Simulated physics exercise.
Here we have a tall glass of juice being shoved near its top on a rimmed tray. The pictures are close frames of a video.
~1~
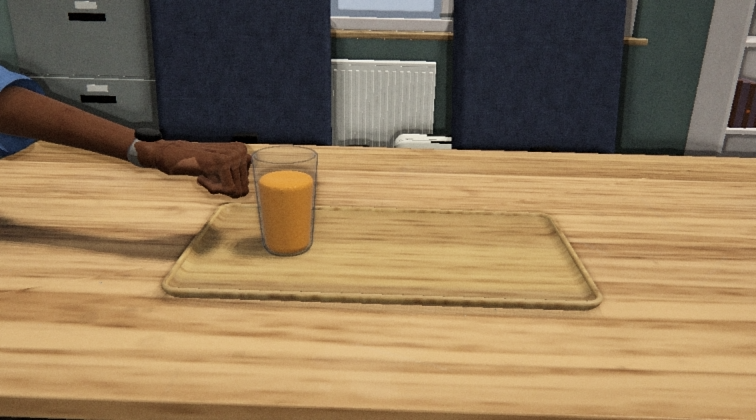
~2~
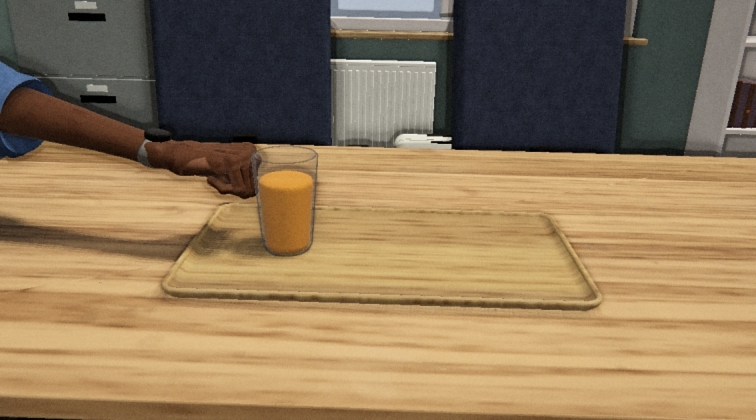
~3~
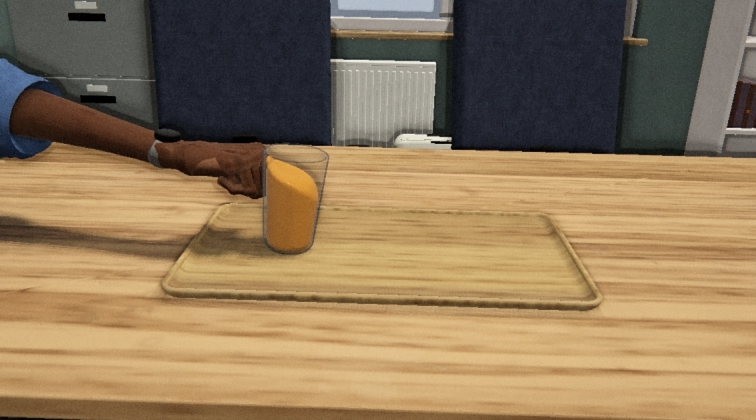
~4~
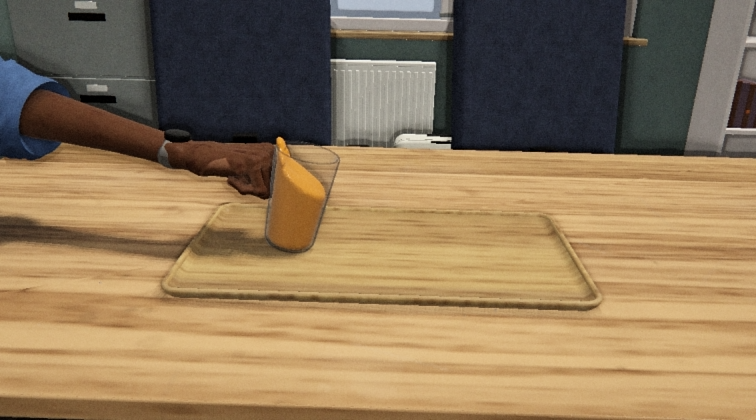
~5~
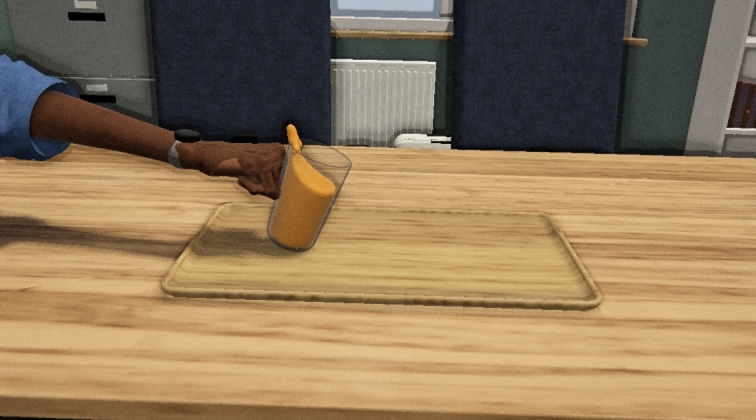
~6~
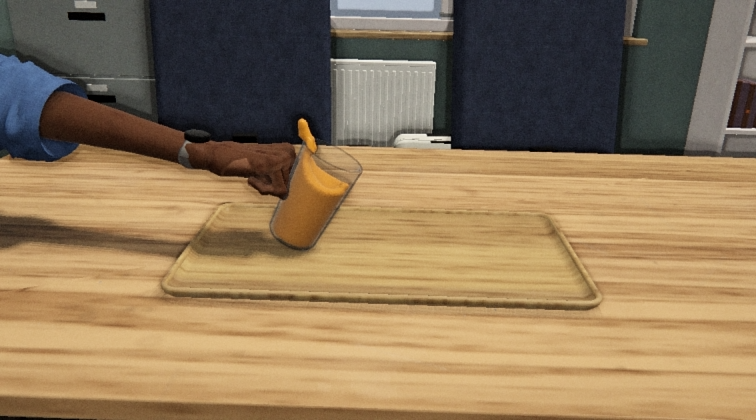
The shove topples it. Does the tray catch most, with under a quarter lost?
As it turns out, a quarter and more lands beyond the tray.
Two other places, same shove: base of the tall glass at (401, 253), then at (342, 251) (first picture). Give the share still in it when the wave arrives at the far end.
About 75 and 60 per cent.
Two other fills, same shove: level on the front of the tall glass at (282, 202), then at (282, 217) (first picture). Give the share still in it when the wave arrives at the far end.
First some 50, then 70 per cent.
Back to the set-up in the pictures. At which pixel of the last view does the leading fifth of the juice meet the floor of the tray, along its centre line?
At about (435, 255).
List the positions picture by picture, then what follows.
Tilt 0°; right rim (316, 157); surface from (260, 177) to (313, 179); the tray's far rim is at (572, 253); the tray is clear ahead, in the first picture.
Tilt 0°; right rim (316, 157); surface from (260, 177) to (313, 178), in the second picture.
Tilt 6°; right rim (327, 159); surface from (268, 157) to (314, 178), in the third picture.
Tilt 13°; right rim (338, 161); surface from (280, 144) to (321, 185), in the fourth picture.
Tilt 20°; right rim (350, 166); surface from (284, 172) to (337, 186); 1 per cent is over the edge, in the fifth picture.
Tilt 27°; right rim (361, 171); surface from (288, 184) to (349, 184); 1 per cent is over the edge, in the sixth picture.
A moment on, the tall glass lies on its side and 94 per cent is in the glass, 0 on the tray and 6 above or beyond its rim.
Next, the tall glass lies on its side and 47 per cent is in the glass, 37 on the tray and 16 above or beyond its rim.
Then the tall glass lies on its side and 25 per cent is in the glass, 55 on the tray and 20 above or beyond its rim.
Later the tall glass lies on its side and 13 per cent is in the glass, 35 on the tray and 52 above or beyond its rim.
At rest 48 per cent is held by tray and glass, 52 is off the tray.
